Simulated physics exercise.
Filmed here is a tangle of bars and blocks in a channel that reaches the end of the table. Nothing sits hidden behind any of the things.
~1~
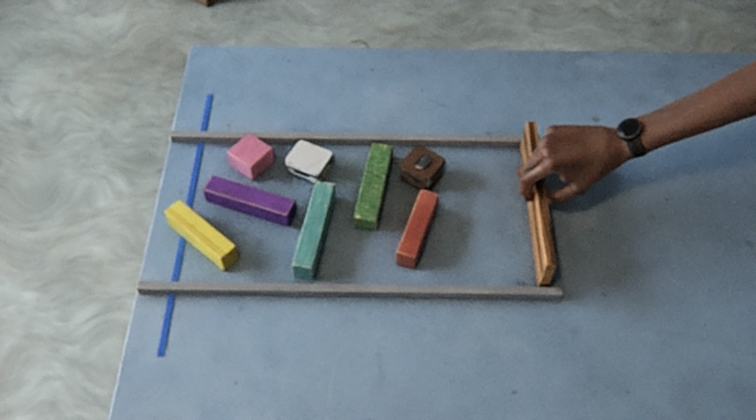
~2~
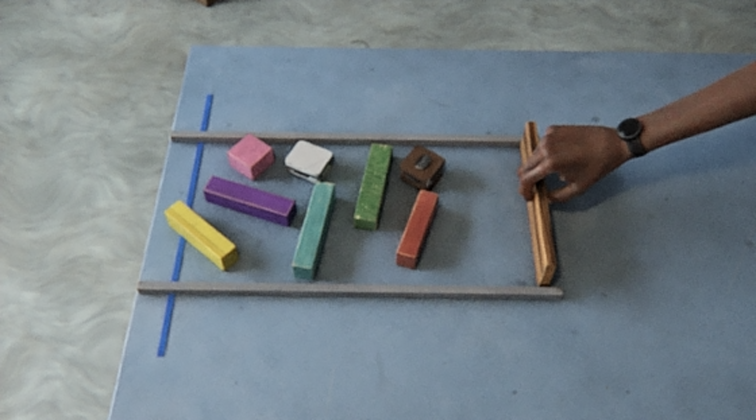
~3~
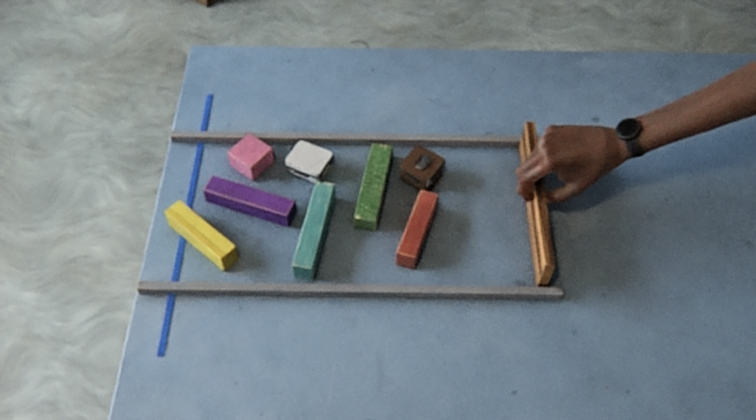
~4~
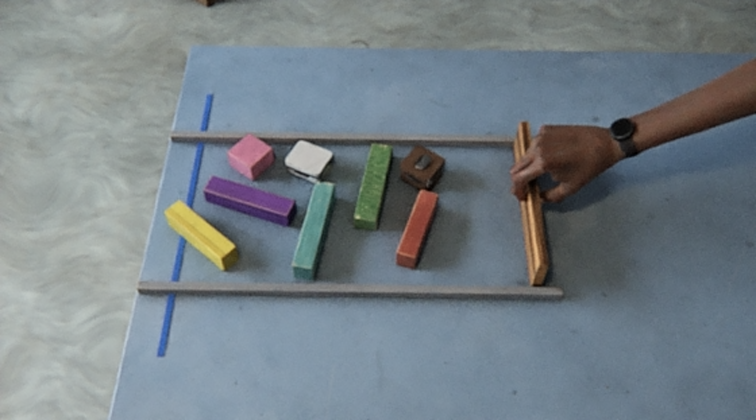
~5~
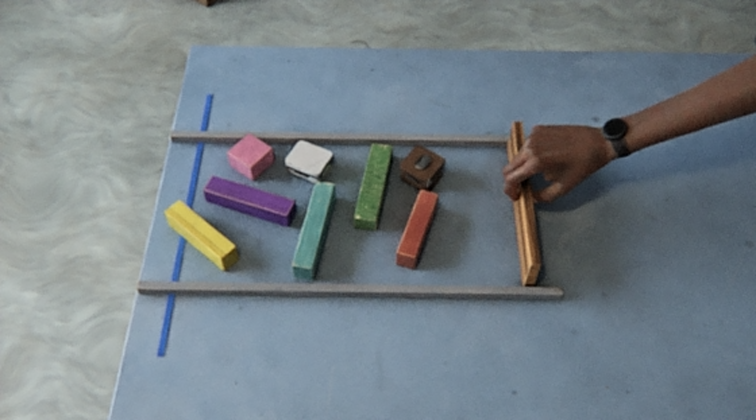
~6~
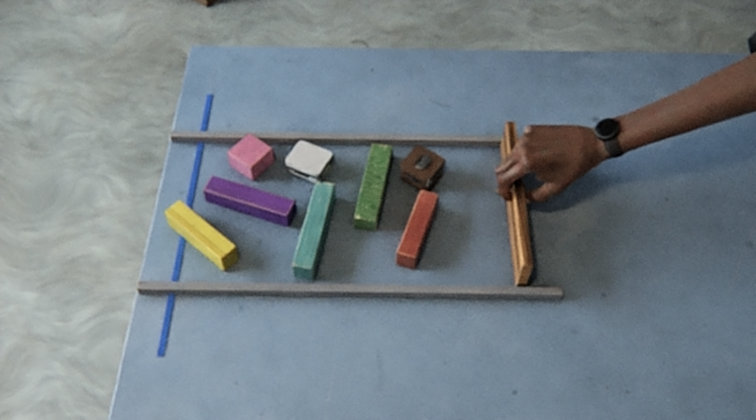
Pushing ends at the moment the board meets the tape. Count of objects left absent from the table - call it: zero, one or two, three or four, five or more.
My call is five or more.
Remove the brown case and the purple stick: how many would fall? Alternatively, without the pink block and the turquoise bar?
First 4, then 4.
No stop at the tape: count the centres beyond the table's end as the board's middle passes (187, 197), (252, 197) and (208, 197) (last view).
That makes 6, 0, 4.
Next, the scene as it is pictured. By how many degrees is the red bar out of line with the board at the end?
The angle is about 0 degrees.
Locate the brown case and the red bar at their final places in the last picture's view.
Brown case at (176, 172), red bar at (173, 226).
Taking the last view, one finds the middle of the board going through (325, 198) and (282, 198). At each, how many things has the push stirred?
7 by the first point, 8 by the second.
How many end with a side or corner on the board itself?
Contact count: 2.
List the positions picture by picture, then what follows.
The first picture shows yellow stick (202, 235); pink block (251, 157); purple stick (250, 201); board (537, 201); tape (188, 210).
The second picture shows pink block (251, 157); white case (309, 164).
The third picture shows purple stick (250, 201); board (535, 201).
The fourth picture shows yellow stick (202, 235); turquoise bar (315, 229).
The fifth picture shows pink block (251, 157); green bar (374, 186).
The sixth picture shows yellow stick (202, 235); pink block (251, 157); purple stick (250, 201); board (515, 201); tape (188, 210).
A little later, none off yet; yellow stick at rest near (202, 235); pink block at rest near (251, 157); purple stick at rest near (250, 201).
When it is over, the number that fall off is five or more; down, green bar, turquoise bar, white case, purple stick, pink block and yellow stick.
